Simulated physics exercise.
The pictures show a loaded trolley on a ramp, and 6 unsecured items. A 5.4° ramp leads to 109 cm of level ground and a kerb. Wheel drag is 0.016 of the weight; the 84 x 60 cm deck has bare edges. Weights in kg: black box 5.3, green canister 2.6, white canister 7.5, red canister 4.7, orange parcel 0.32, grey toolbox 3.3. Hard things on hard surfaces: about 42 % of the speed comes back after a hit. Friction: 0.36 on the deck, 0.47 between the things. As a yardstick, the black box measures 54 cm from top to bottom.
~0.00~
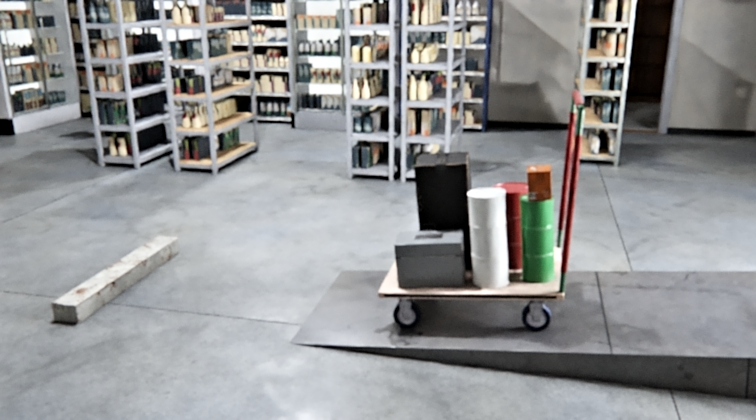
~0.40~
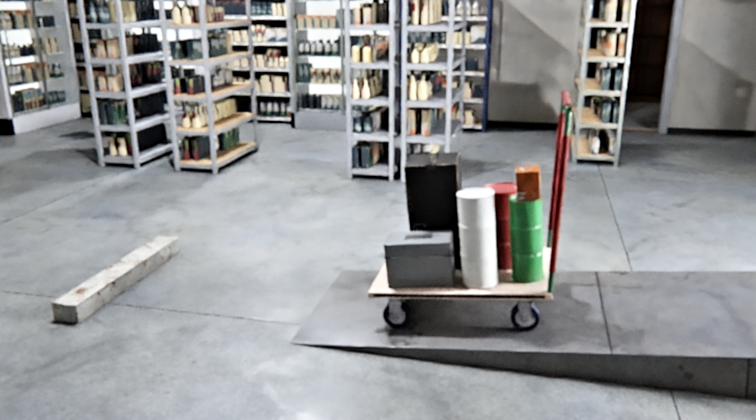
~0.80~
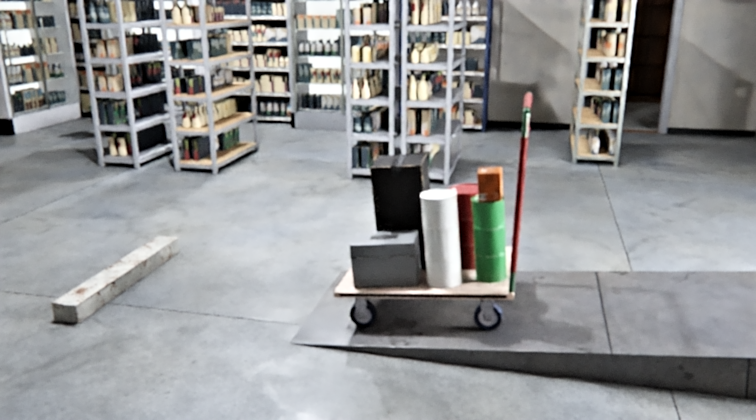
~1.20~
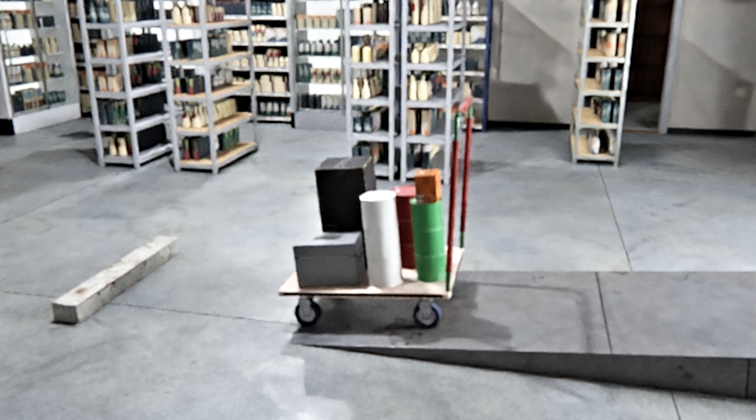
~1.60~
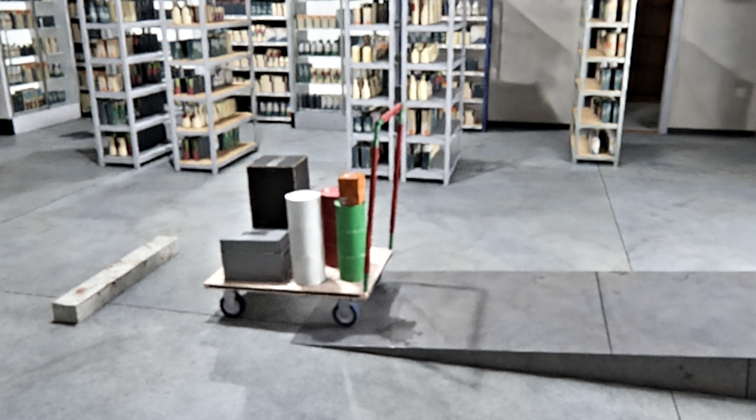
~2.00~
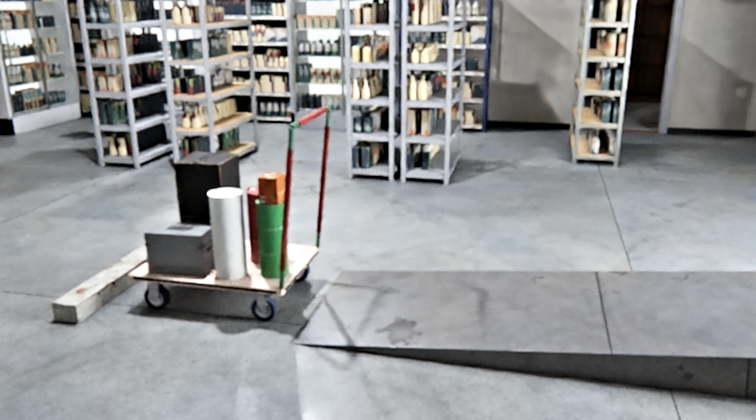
In this clip, a flat trolley carrying boxes and white, red and green canisters rolls left down a low ramp onto a grey floor, then turns slightly as it moves closer to a pale beam lying near shelves.
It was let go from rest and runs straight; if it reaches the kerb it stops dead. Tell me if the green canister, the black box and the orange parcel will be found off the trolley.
The green canister remains on the deck; the black box remains on the deck; the orange parcel remains on the deck.
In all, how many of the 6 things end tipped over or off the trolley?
0 of them.
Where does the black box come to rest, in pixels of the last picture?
At about (152, 201).
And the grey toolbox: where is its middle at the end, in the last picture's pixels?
At about (121, 242).
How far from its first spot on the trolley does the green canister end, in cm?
About 8 cm.
After 2.40 s, trolley at the kerb; orange parcel 4° off its base near (205, 183); green canister 4° off its base near (212, 231); black box moved 11 cm near (155, 201).
After 3.00 s, trolley at the kerb; black box moved 12 cm near (152, 201); orange parcel moved 8 cm near (212, 185); green canister moved 8 cm near (215, 233).
In the end (4.7 s), not toppled but over 10 cm from the start, black box, white canister, red canister and grey toolbox; the other 2 under 10 cm from the start. At the end, from the last picture's camera, green canister near (214, 233), black box near (152, 201).
